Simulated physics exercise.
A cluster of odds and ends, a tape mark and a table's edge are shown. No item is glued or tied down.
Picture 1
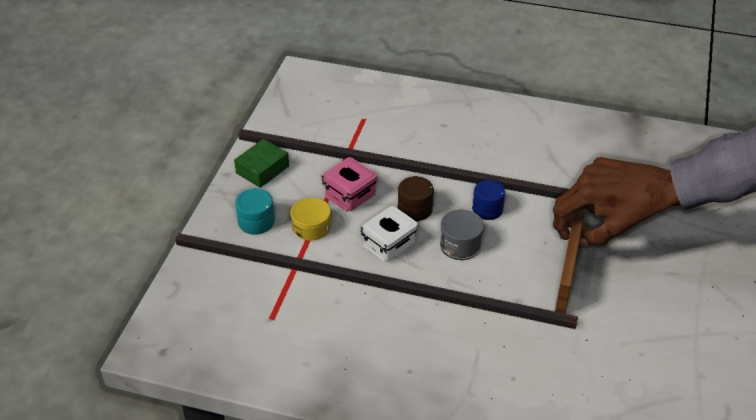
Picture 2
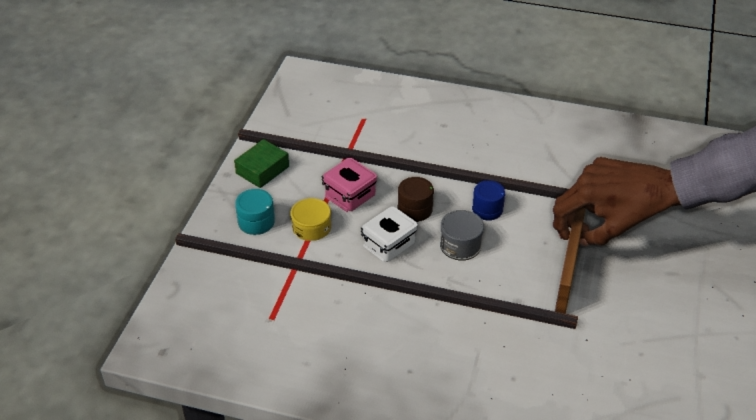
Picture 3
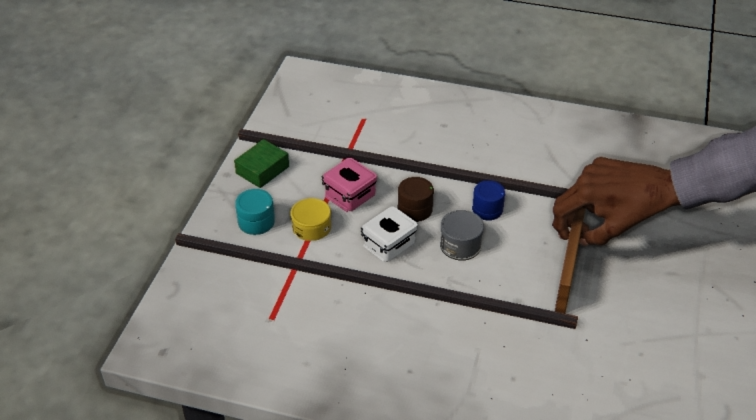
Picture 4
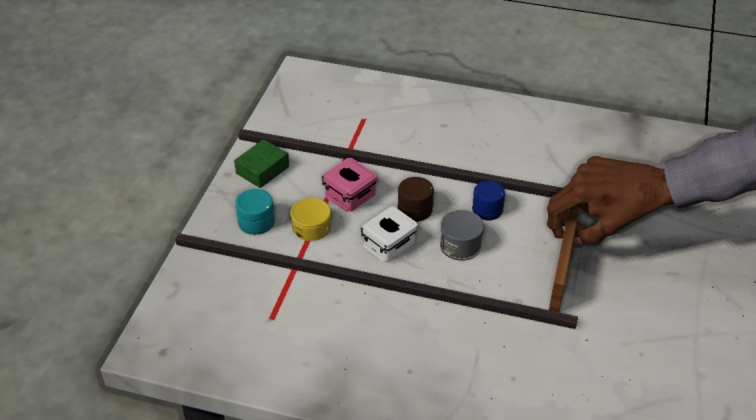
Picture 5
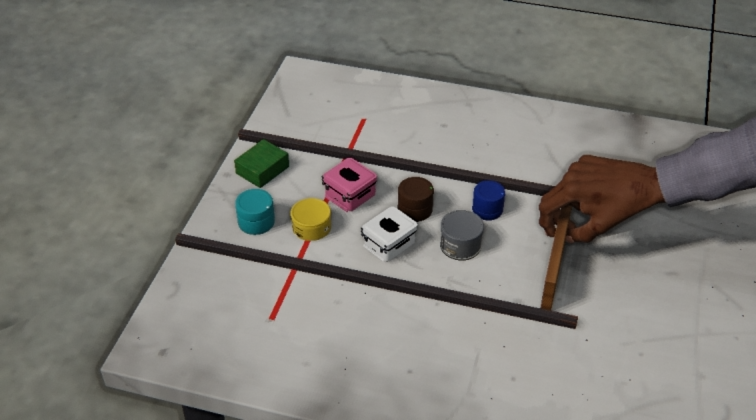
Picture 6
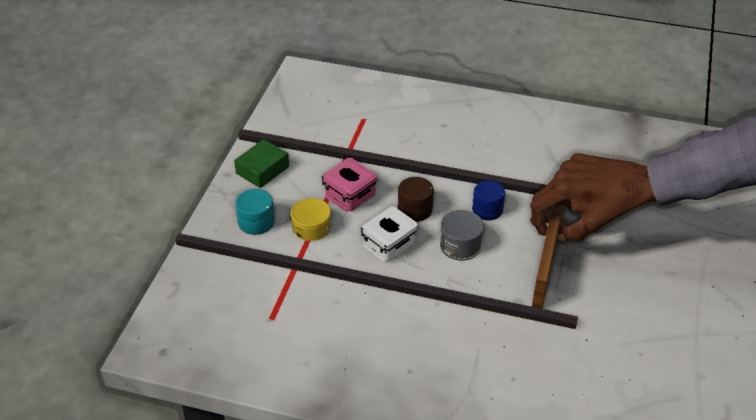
On a pale, scuffed tabletop, small colourful tubs, lids and boxes sit between two dark rails, with a red line crossing beneath them. A hand at the right holds a wooden board upright, still at first, then slides it slightly left toward the objects, which stay unmoved.
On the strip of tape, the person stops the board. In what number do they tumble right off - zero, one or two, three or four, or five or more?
I predict that no one of them will leave the table.
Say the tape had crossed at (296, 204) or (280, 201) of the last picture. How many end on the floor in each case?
In order, 0 then 2.
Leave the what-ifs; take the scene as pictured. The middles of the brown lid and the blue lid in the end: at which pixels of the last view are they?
Brown lid at about (315, 178), blue lid at about (327, 158).
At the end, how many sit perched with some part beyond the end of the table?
I'd say 0 of them.
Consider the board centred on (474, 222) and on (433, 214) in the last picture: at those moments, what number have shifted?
Up to then 2, and up to the other point 4.
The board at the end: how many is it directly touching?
That makes 4.
A little later, none off yet; green block at rest near (262, 163); turquoise lid at rest near (255, 212); yellow tub at rest near (311, 219).
When it is over, the number that fall off is zero.
